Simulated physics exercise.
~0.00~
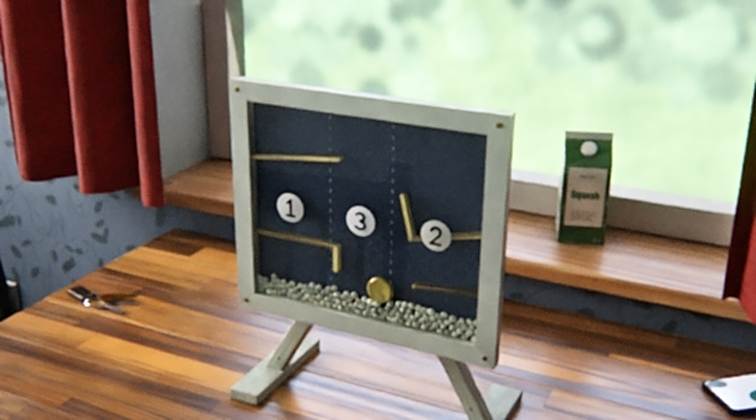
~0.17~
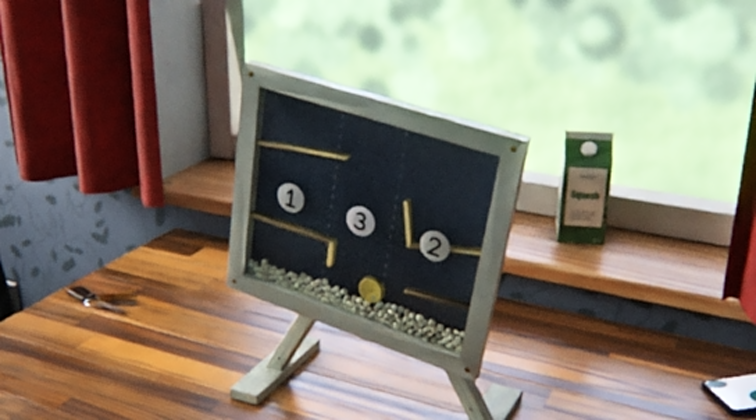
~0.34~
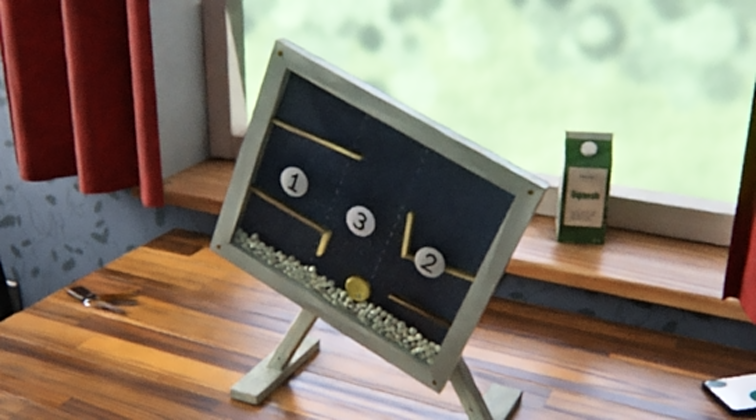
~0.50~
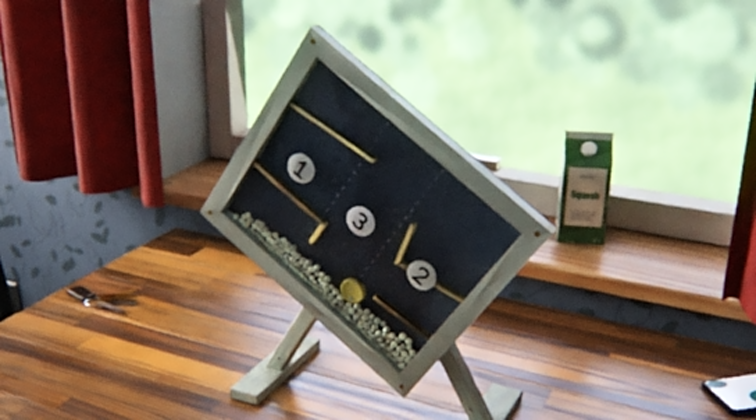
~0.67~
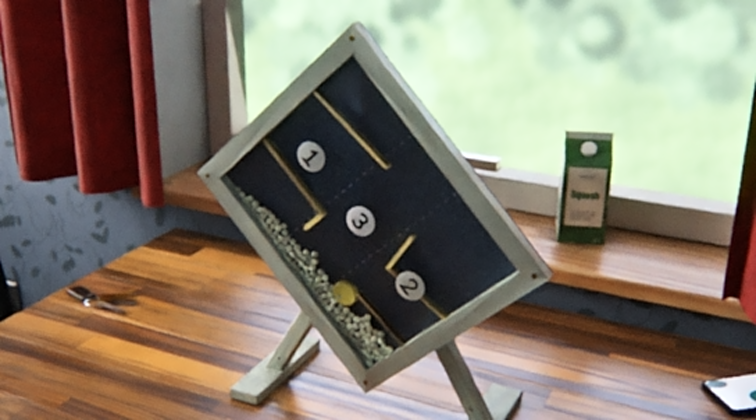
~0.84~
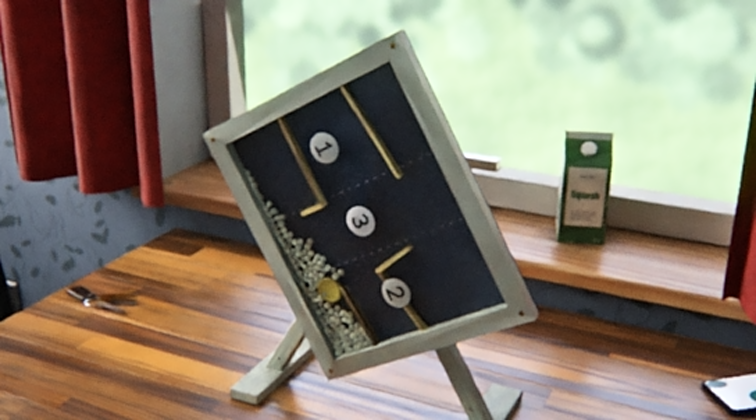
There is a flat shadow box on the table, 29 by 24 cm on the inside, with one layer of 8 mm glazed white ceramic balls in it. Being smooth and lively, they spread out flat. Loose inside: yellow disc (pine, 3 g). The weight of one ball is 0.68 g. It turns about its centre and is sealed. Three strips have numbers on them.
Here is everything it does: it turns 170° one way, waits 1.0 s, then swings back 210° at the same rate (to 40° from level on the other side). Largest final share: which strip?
Marked 1.
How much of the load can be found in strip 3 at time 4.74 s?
Share: About 0 percent.
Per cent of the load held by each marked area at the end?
At the end, strip 1 has 75 percent, strip 2 has 15 percent and strip 3 has 10 percent.
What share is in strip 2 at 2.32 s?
100 percent.
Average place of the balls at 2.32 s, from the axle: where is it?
Roughly 11 centimetres to the left and 3 centimetres above.
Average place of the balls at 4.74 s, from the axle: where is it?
I'd put it near 1 centimetres to the right and 12 centimetres below.
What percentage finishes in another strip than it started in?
My reckoning puts it near 60 percent.
After 2.32 s, it stands 170° clockwise; the balls' middle is 11 cm left of and 3 cm above the centre; no. 2, 100 %.
After 4.74 s, it stands 65° clockwise; the balls' middle is 1 cm right of and 12 cm below the centre; no. 2, 100 %.
After 6.15 s, it stands 40° anticlockwise; the balls' middle is 1 cm right of and 10 cm below the centre; no. 1, 70 %, no. 2, 15 %, no. 3, 15 %.
At rest by 6.8 s, it stands 40° anticlockwise; no. 1, 75 %, no. 2, 15 %, no. 3, 10 %.
